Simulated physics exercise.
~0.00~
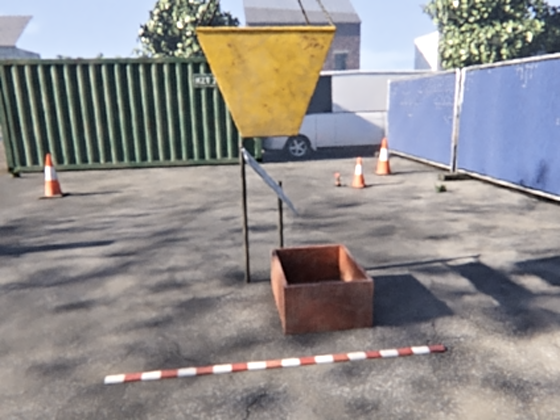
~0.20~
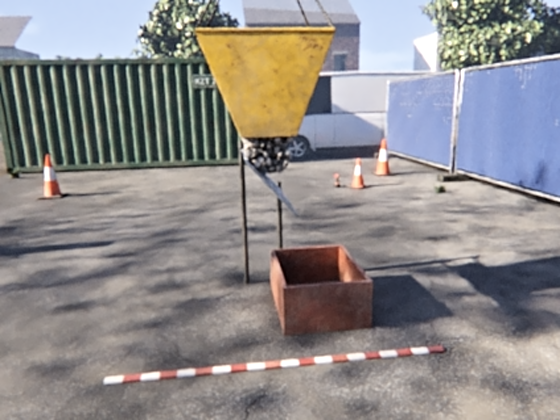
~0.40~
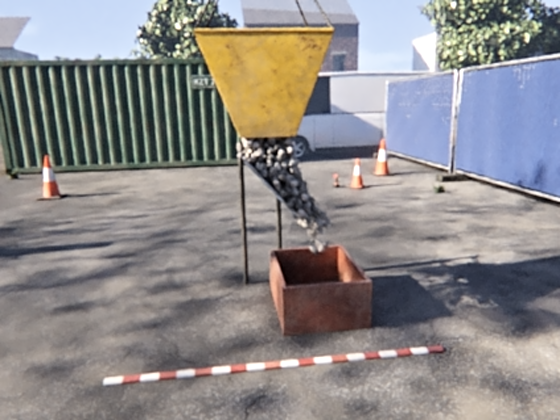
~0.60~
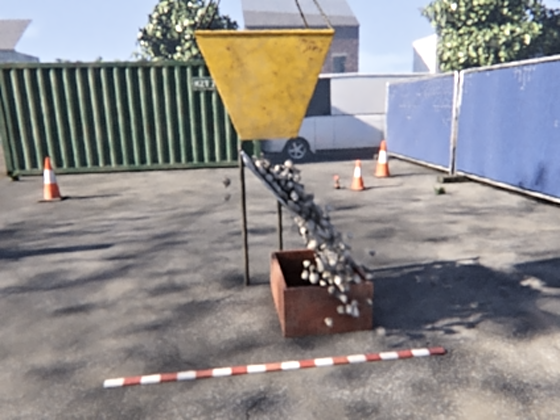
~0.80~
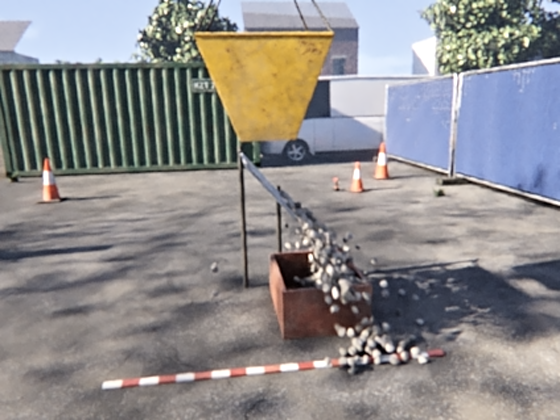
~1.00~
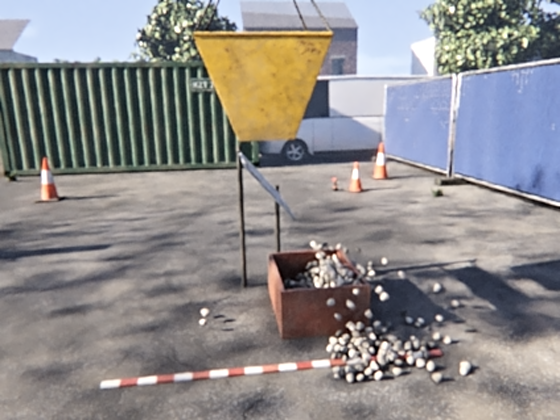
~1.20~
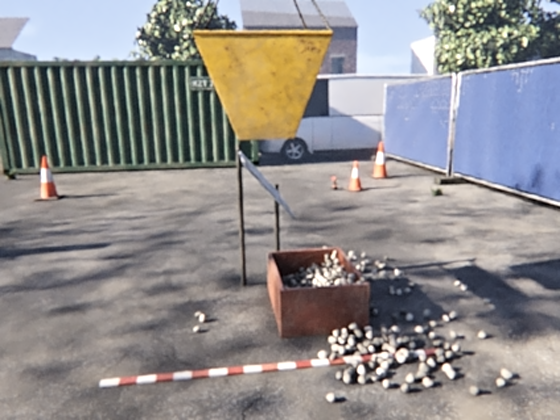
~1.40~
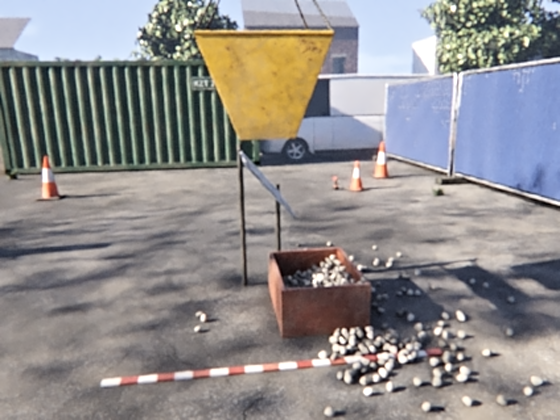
In a paved yard, stones drop from a yellow skip, slide into a bin, and some spill right.
